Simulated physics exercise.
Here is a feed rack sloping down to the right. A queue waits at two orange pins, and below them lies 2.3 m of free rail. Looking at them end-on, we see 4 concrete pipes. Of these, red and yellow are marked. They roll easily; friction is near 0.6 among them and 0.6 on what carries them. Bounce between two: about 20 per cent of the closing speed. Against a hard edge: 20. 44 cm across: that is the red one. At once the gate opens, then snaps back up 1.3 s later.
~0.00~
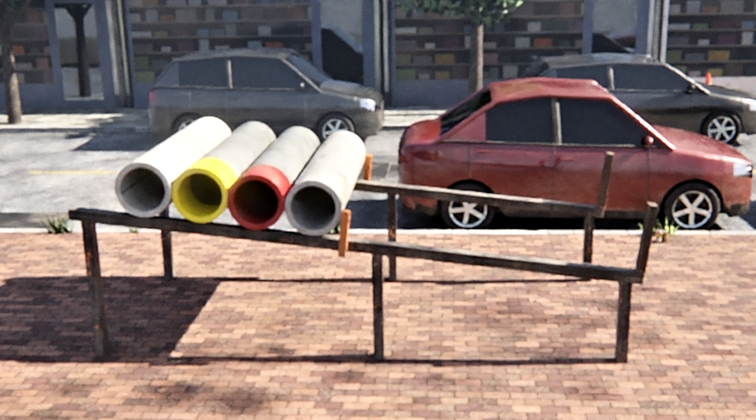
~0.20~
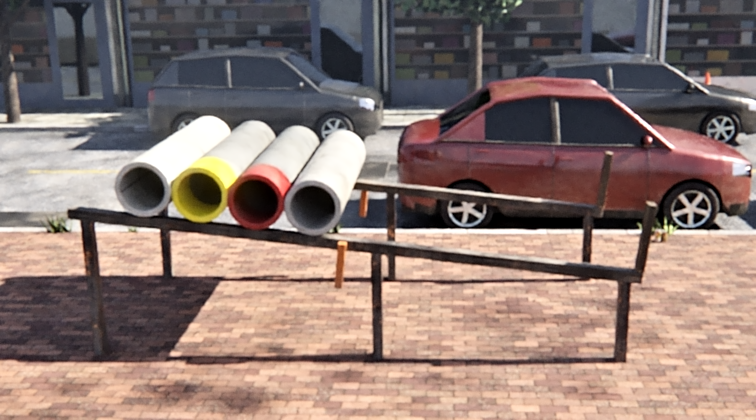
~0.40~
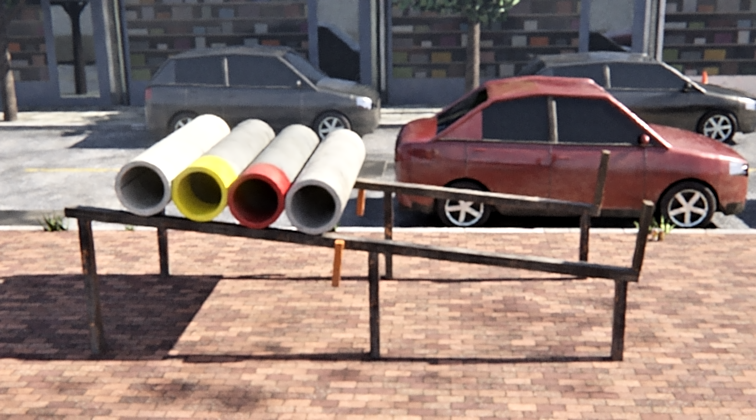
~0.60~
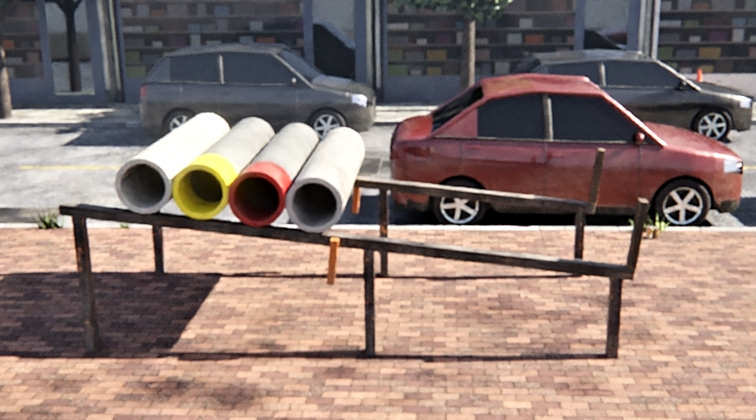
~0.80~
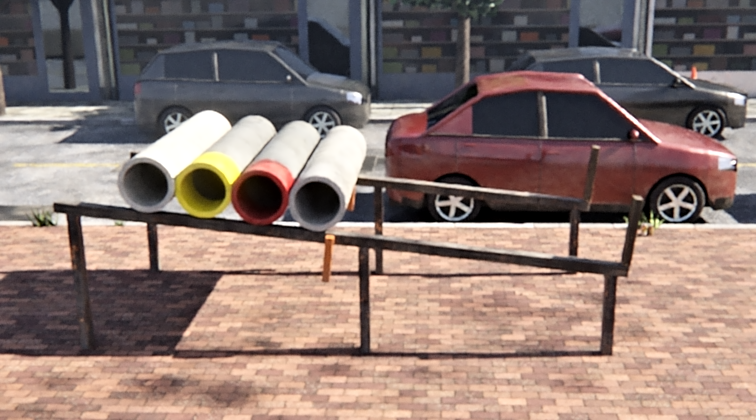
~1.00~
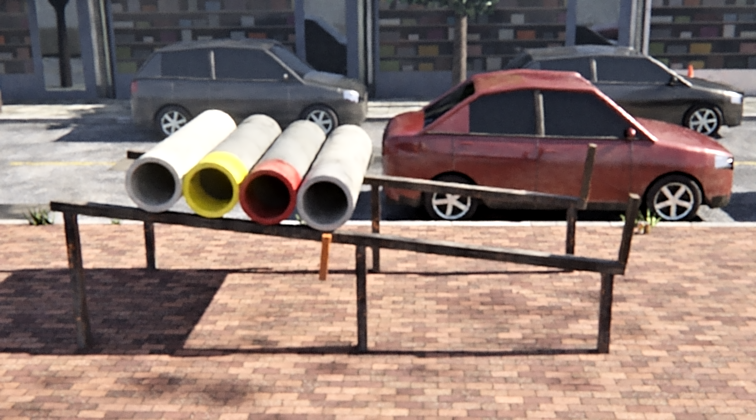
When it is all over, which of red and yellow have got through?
Here red is kept up top, and yellow is kept up top.
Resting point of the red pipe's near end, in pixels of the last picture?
Rest position in the last view: About (296, 200).
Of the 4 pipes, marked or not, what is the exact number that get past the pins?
1.
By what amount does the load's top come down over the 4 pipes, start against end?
5 cm.
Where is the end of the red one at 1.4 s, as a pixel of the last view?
(297, 200), roughly.
Then, 1.2 s in, red is on the rails, 35 cm above the pins, rolling right; yellow is on the rails, 80 cm above the pins, rolling right; 1 below the pins.
Then, 1.4 s in, red is on the rails, 25 cm above the pins, rolling right; yellow is on the rails, 70 cm above the pins, rolling right; 1 below the pins.
Then, 1.9 s in, red is on the rails, 40 cm above the pins, rolling left; yellow is on the rails, 80 cm above the pins, rolling left; 1 below the pins.
In the end (3.1 s), red is on the rails, 25 cm above the pins; yellow is on the rails, 70 cm above the pins; 1 below the pins.
